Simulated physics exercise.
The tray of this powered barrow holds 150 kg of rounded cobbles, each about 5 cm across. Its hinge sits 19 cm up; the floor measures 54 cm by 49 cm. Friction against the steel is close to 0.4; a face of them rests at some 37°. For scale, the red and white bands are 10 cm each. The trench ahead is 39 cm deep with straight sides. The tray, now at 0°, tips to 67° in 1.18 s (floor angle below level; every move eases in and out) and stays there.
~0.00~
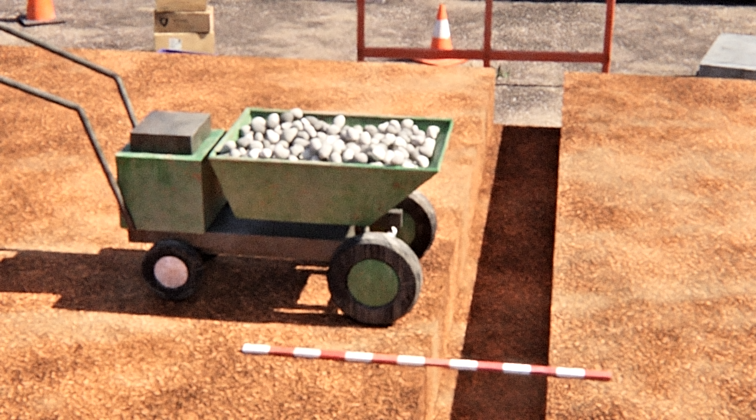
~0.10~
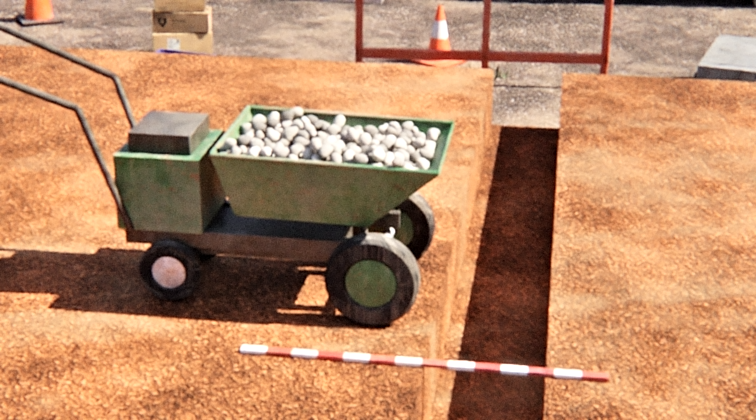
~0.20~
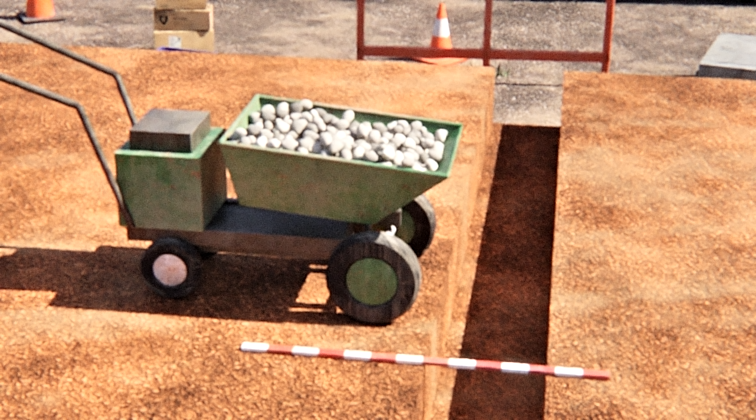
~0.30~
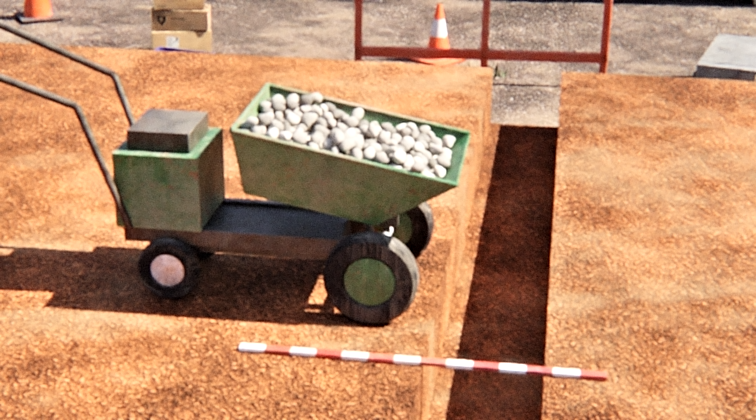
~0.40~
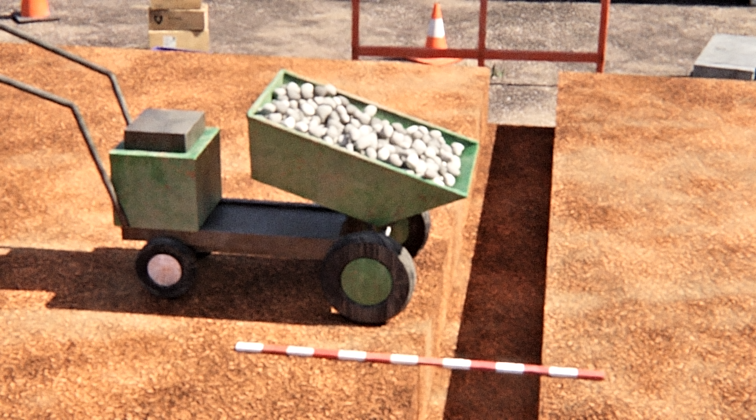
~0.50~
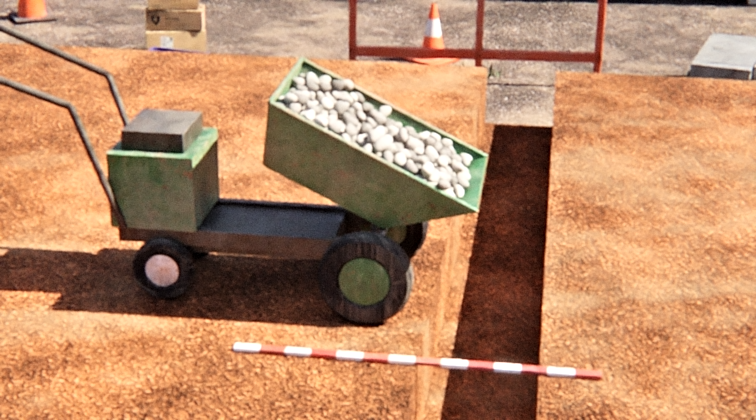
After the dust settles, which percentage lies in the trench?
Close to 55 in a hundred.
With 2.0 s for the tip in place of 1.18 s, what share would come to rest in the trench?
In that case some 60 per cent.
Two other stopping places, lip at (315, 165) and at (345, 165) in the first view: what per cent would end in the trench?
About 80 and 100 per cent.
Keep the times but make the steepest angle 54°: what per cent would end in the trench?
It would be near 50 per cent.
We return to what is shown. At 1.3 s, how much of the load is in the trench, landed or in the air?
About 20 per cent by then.
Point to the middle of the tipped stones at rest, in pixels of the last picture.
Their middle is at about (533, 357).
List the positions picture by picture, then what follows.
The first picture shows lip at (438, 171), floor tilted 0°, highest stones at (349, 129).
The second picture shows lip at (439, 174), floor tilted 1°, highest stones at (300, 126); the stones move at 0.2 m/s on average.
The third picture shows lip at (448, 177), floor tilted 5°, highest stones at (278, 116); the stones move at 0.4 m/s on average.
In the fourth picture, the tray is at 11°, its lip at (457, 185); the top of the load is at (283, 105); the stones move at 0.5 m/s on average.
The fifth picture shows lip at (467, 197), floor tilted 18°, highest stones at (291, 94); the stones move at 0.6 m/s on average.
In the sixth picture, the tray is at 26°, its lip at (477, 211); the top of the load is at (307, 84); the stones move at 0.7 m/s on average.
After 0.9 s the floor is at 56°; 100 % in the tray; the foremost stones are at (511, 250).
After 1.3 s the floor is at 67°; 54 % in the tray, 20 % in the trench, 26 % past the trench; the foremost stones are at (631, 316).
After 1.6 s the floor is at 67°; 19 % in the tray, 35 % in the trench, 46 % past the trench; the foremost stones are at (751, 319).
After 3.6 s the floor is at 67°; 0 % in the tray, 55 % in the trench, 45 % past the trench; the foremost stones are past the picture's edge.
